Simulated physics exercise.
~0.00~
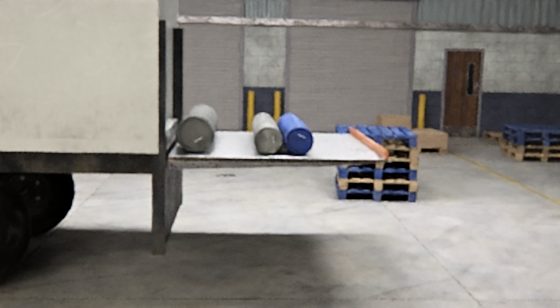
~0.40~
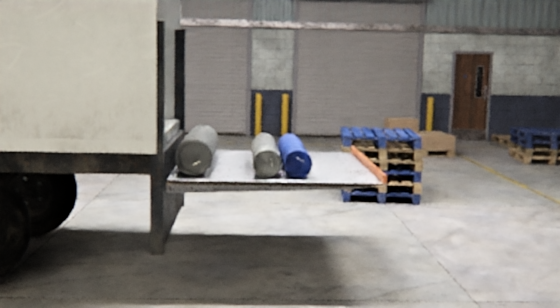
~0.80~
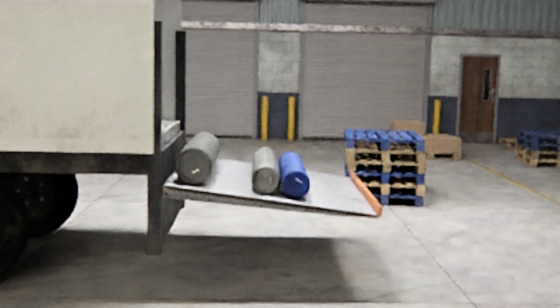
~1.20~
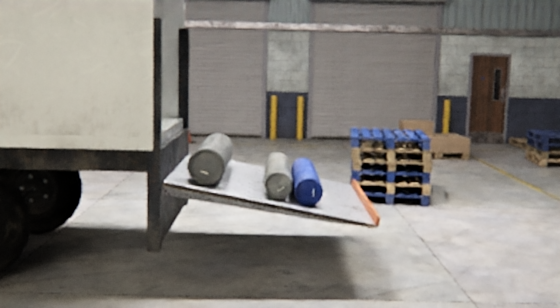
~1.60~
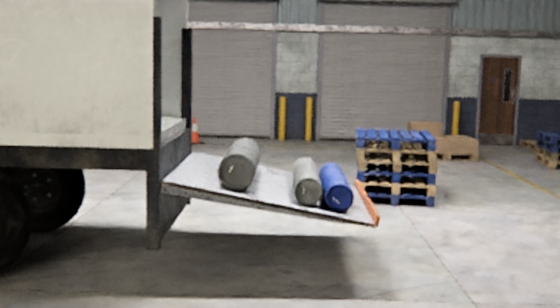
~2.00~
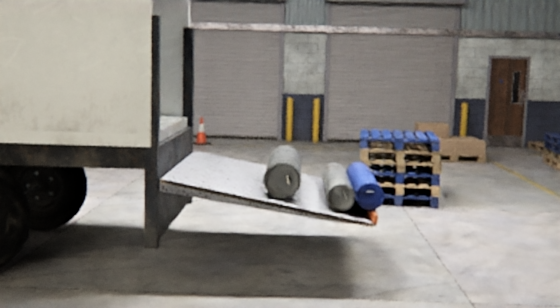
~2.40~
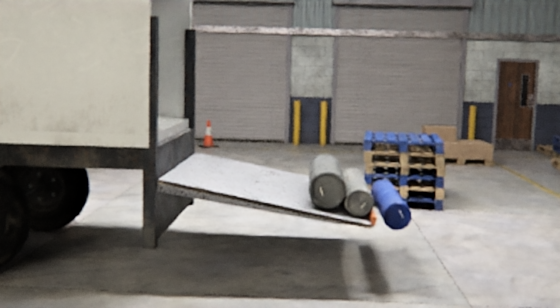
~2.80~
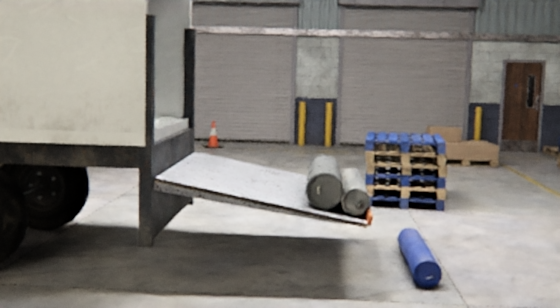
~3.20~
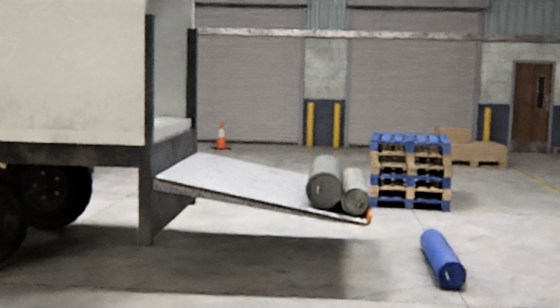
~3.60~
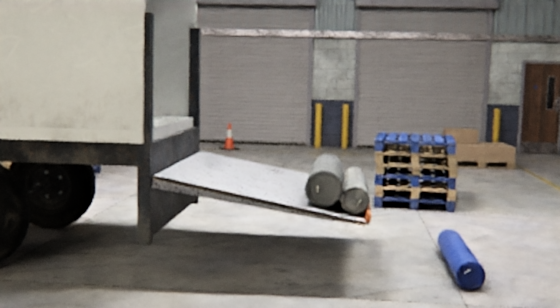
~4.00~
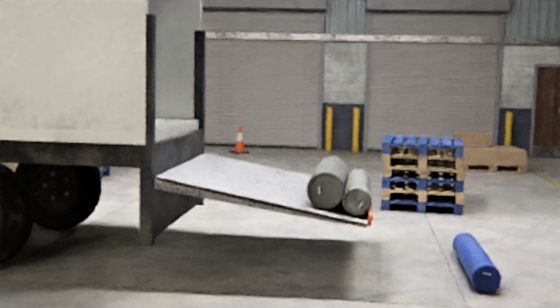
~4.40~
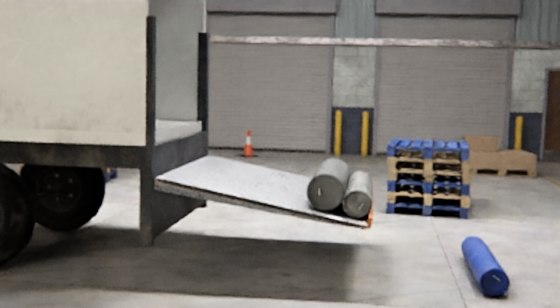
Blue cylinder rolling off a lorry's tilting lift plate onto the warehouse floor, while two grey ones stay at the plate's lower edge.
